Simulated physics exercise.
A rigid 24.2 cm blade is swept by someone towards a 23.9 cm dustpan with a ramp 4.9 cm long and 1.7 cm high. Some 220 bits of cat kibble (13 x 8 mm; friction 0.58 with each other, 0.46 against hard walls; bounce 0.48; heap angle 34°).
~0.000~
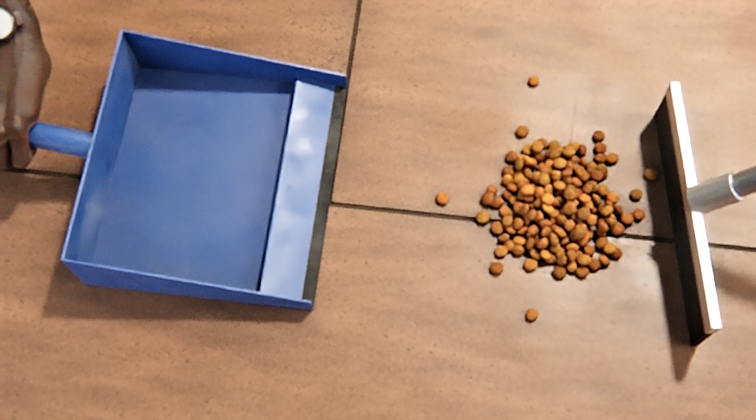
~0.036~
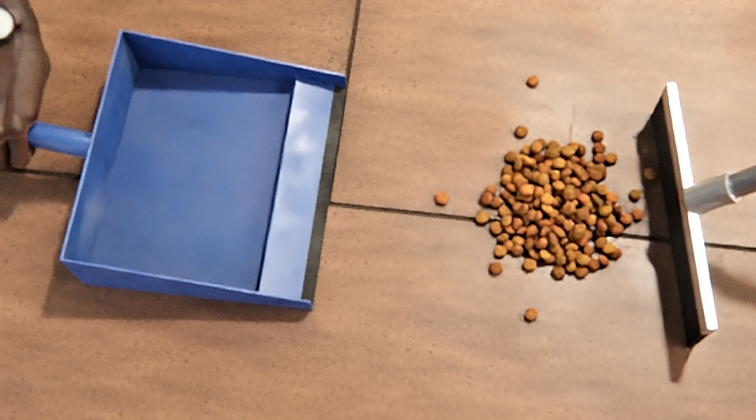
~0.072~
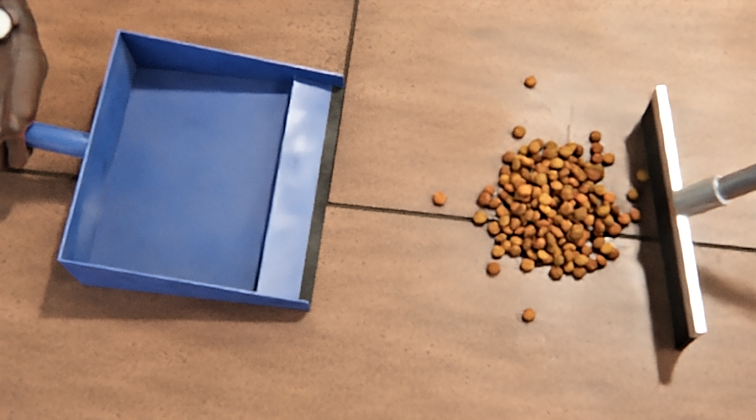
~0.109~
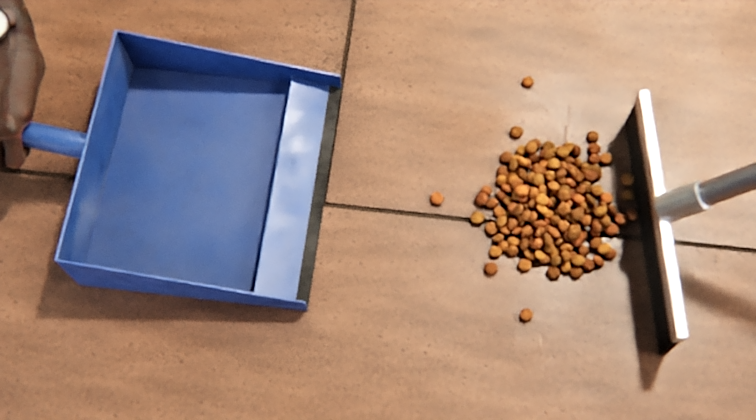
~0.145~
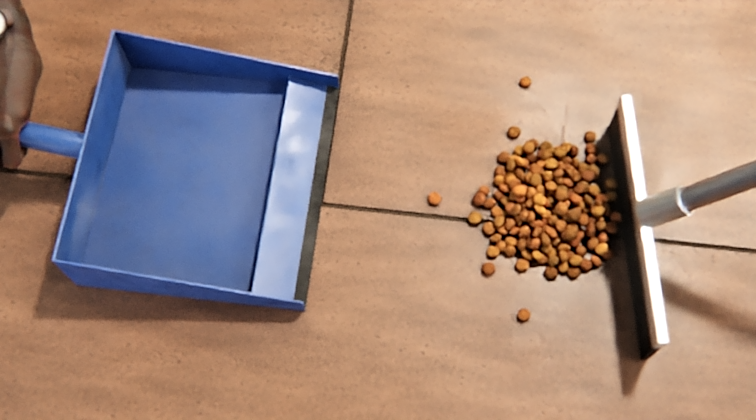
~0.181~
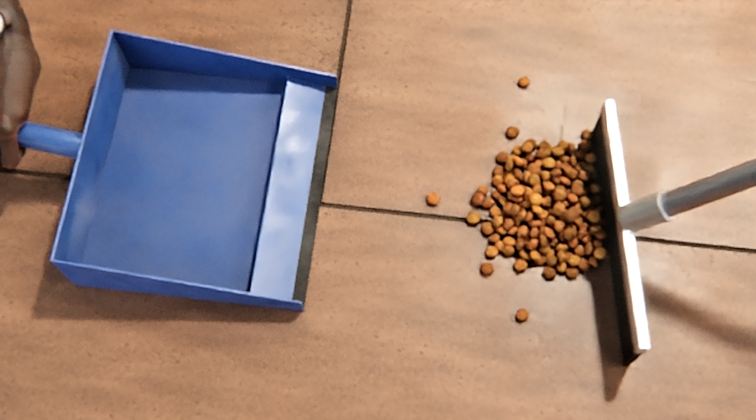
A hand holds a blue dustpan while a flat blade slides left into brown kibble.
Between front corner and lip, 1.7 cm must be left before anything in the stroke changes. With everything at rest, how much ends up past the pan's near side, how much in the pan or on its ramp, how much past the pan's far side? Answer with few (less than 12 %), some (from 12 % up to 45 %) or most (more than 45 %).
Past the pan's near side - some; in the pan or on its ramp - some; past the pan's far side - few.
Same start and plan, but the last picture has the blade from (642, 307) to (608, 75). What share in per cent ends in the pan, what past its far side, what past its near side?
Pan: 20, far side: 10, near side: 0.
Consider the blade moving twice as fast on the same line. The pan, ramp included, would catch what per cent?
About 30 per cent.
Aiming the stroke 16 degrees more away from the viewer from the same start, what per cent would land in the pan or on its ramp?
In that case around 35 per cent.
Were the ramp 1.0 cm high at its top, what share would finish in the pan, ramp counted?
I'd put it near 25 per cent, ramp counted.
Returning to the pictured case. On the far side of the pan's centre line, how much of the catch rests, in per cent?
Around 0 percent.
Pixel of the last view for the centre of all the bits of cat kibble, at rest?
(317, 262).
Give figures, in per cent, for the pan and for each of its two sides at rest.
Near: 25; pan: 25; far: 0 (percent).
Then, at 0.49 s, middle of the blade 16 cm from the lip; 0 % over the lip, far side 0 %, near side 0 %.
After 0.69 s, middle of the blade 8 cm from the lip; 0 % over the lip, far side 0 %, near side 15 %.
Then, at 1.01 s, middle of the blade 4 cm from the lip; 25 % over the lip, far side 0 %, near side 25 %.
In the end, at 1.3 s, near side 25 %, pan 25 %, far side 0 %, in front of the lip or behind the blade 50 %.
